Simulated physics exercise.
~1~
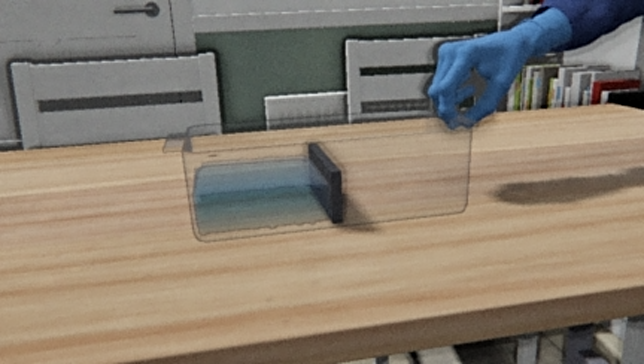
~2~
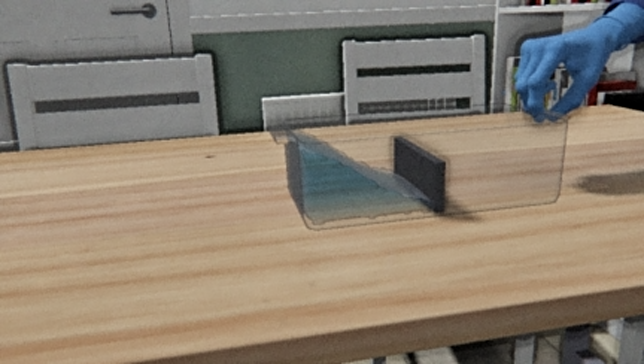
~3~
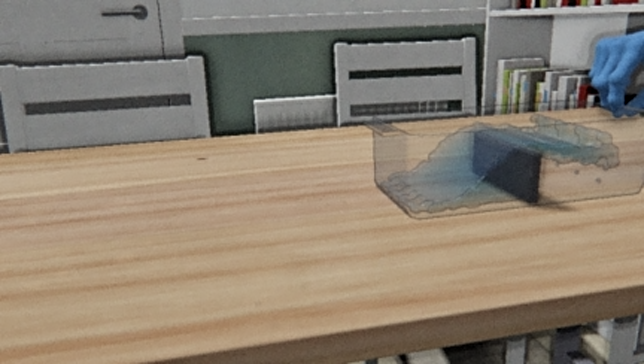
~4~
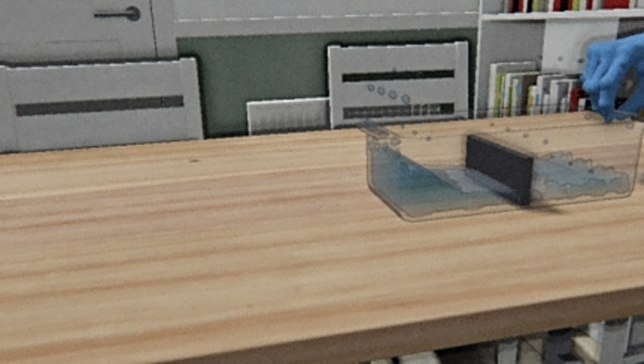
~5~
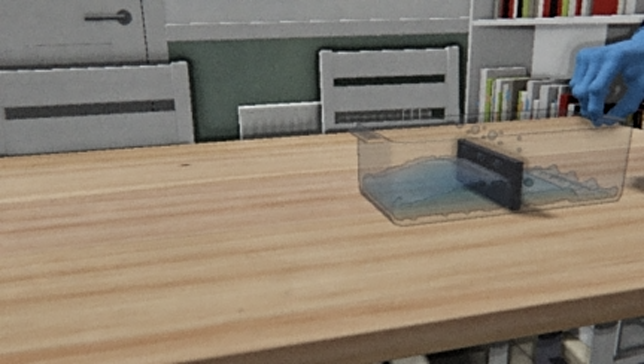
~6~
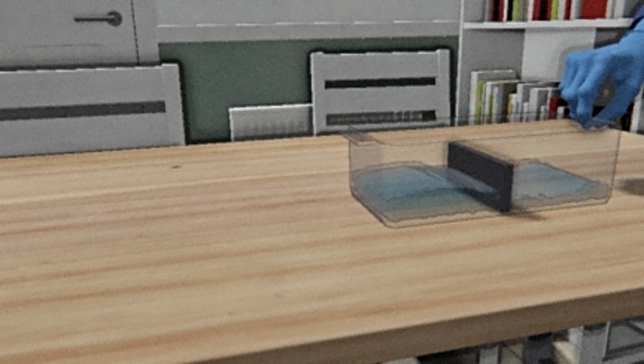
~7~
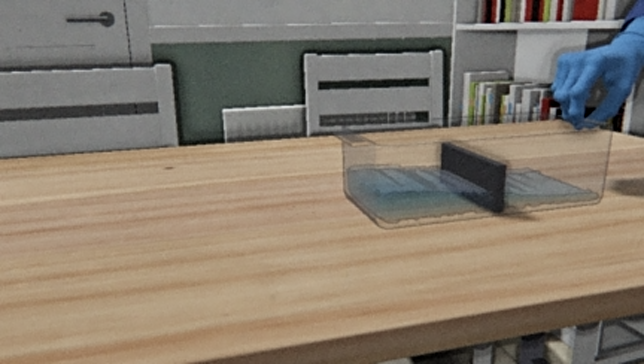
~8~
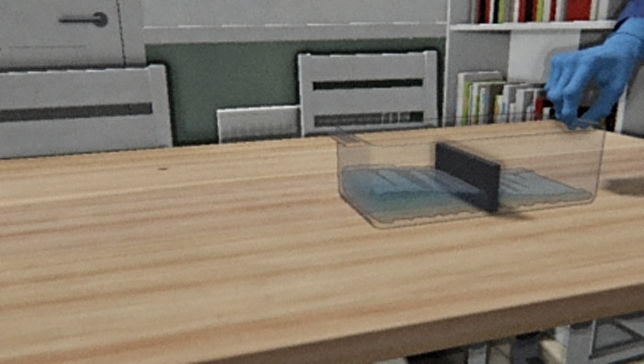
A blue-gloved hand pulled a clear food box to the right across a wooden table, making the water on its left side surge over the dark divider and splash about, then the box stopped and the water settled on both sides.
